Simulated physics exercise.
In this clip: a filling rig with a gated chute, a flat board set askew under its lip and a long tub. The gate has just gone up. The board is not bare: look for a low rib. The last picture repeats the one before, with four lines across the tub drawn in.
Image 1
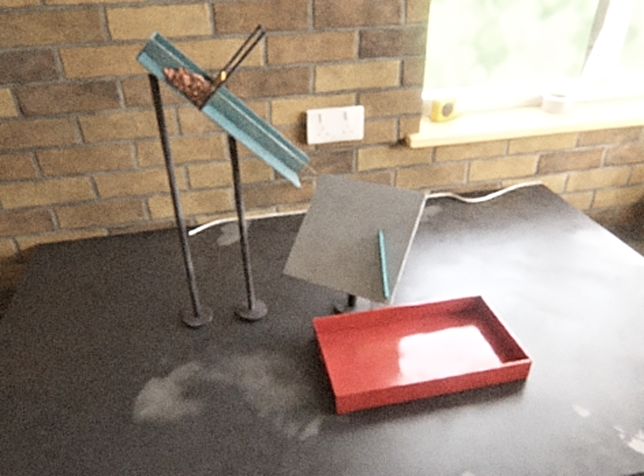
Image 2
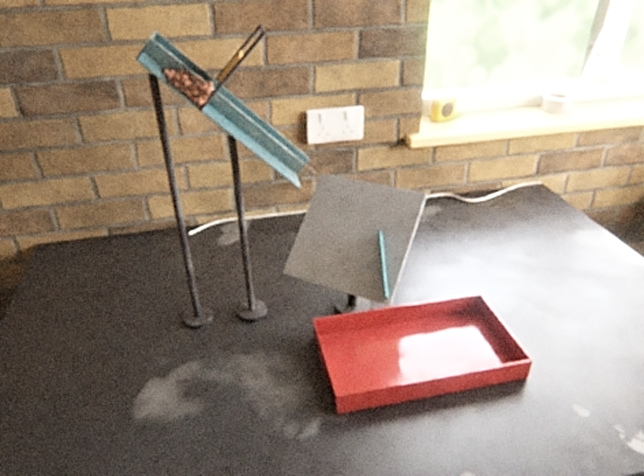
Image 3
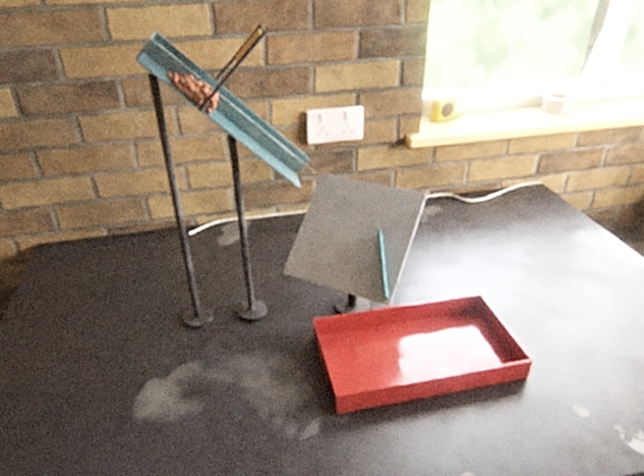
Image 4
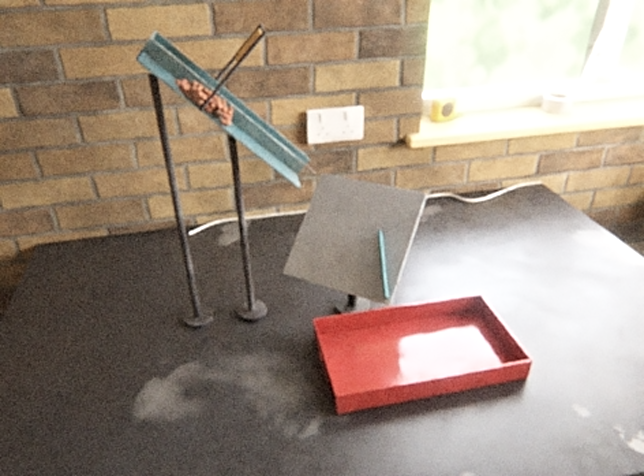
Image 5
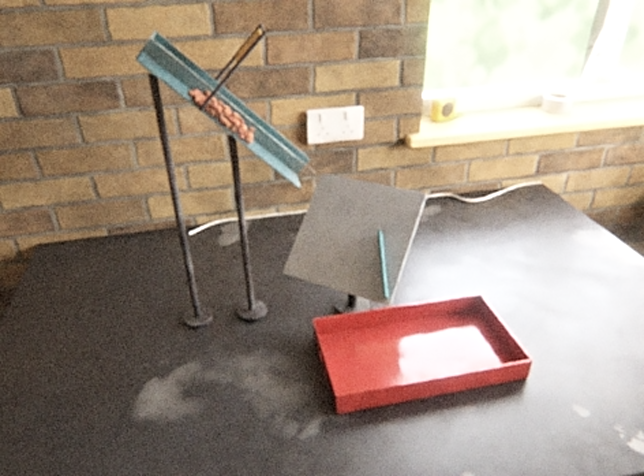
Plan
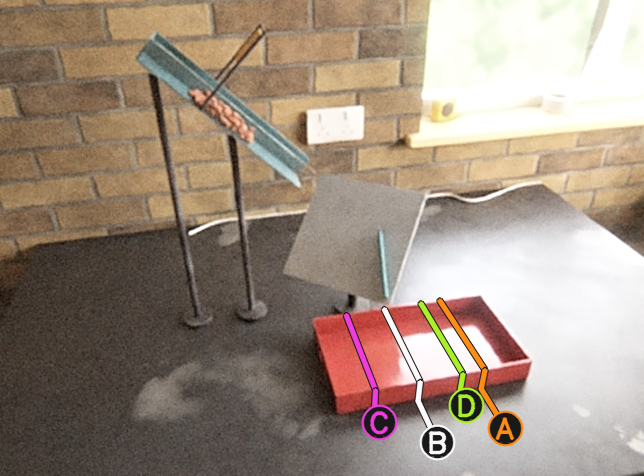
Reddish-brown pellets slide a short way down a sloping blue-green chute at upper left, bunched behind a raised gate at first, then slipping beneath it and stretching into a longer band. The chute stands on two dark posts above a tilted grey board with a thin teal rib and an empty red tub at right. The still camera looks slightly down on a dark, smudged tabletop by a brick wall and bright window.
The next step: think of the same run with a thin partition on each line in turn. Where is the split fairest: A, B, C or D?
Use line C.
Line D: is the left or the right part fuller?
Left.
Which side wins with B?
The left side.
On the marked copy, line A crosses the front rim at (484, 369); line B crosses the front rim at (419, 381); line C crosses the front rim at (375, 389); line D crosses the front rim at (462, 373).
If A is chosen, of what is caught, all on the left of the divider, none on the right.
If B is chosen, of what is caught, all on the left of the divider, none on the right.
If C is chosen, of what is caught, about half on the left of the divider, about half on the right.
If D is chosen, of what is caught, nearly all on the left of the divider, a stray few on the right.
